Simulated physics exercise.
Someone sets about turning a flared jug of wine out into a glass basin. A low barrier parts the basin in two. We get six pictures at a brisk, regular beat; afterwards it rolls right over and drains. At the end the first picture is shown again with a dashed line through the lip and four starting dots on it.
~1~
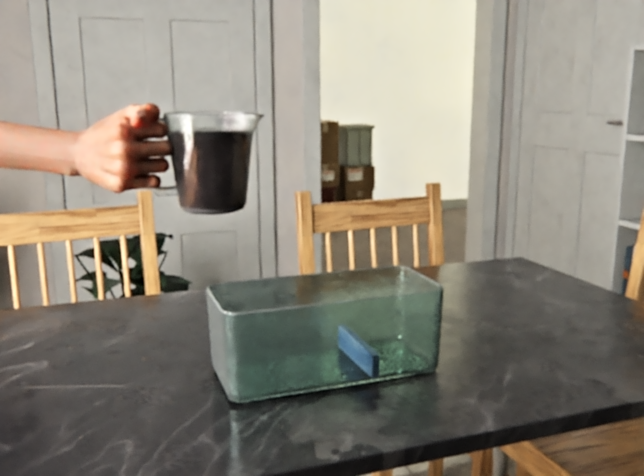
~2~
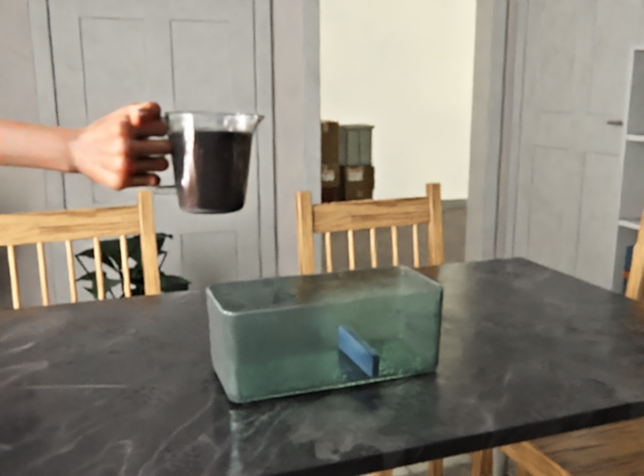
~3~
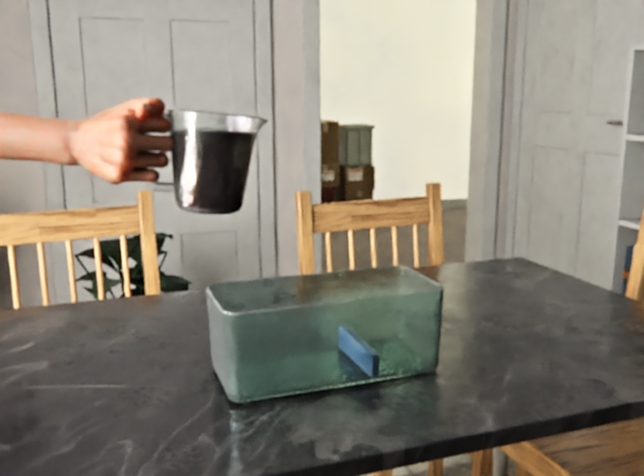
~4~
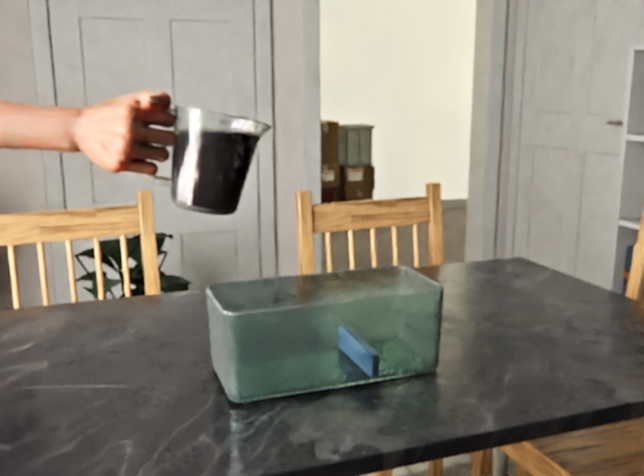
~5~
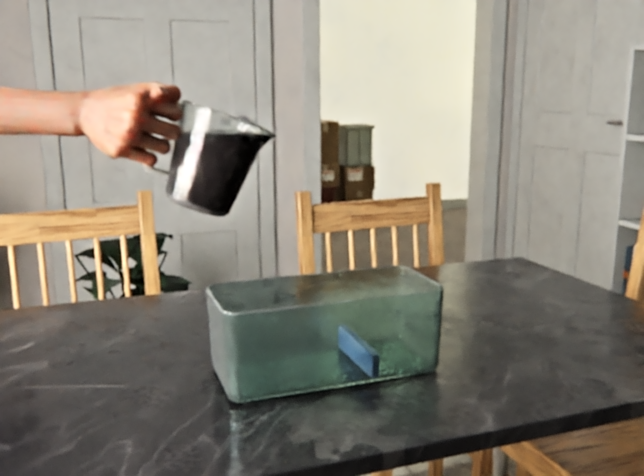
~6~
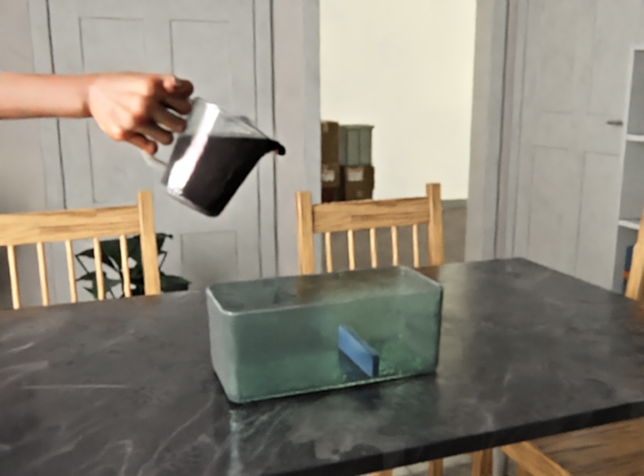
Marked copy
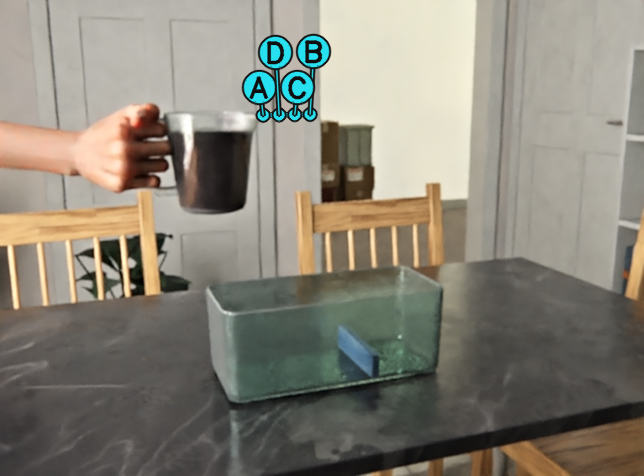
To begin with, a hand at the left holds a flared glass jug of dark liquid upright above a glass basin with a low blue barrier inside. The hand then tilts the jug steadily to the right, and the dark liquid reaches the lip and just begins to run over it.
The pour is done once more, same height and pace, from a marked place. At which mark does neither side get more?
C.
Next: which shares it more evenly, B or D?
It is B.
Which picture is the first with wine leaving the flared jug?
Picture 6.
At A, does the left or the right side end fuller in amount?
More ends on the left.
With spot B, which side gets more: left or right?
The right side.
On the marked copy, A at (263, 115); B at (310, 114); C at (294, 114); D at (279, 114).
With A, about 90 % ends left of the wall and 8 % right of it.
With B, about 31 % ends left of the wall and 67 % right of it.
With C, about 46 % ends left of the wall and 52 % right of it.
With D, about 82 % ends left of the wall and 15 % right of it; 3 % is lost outside.
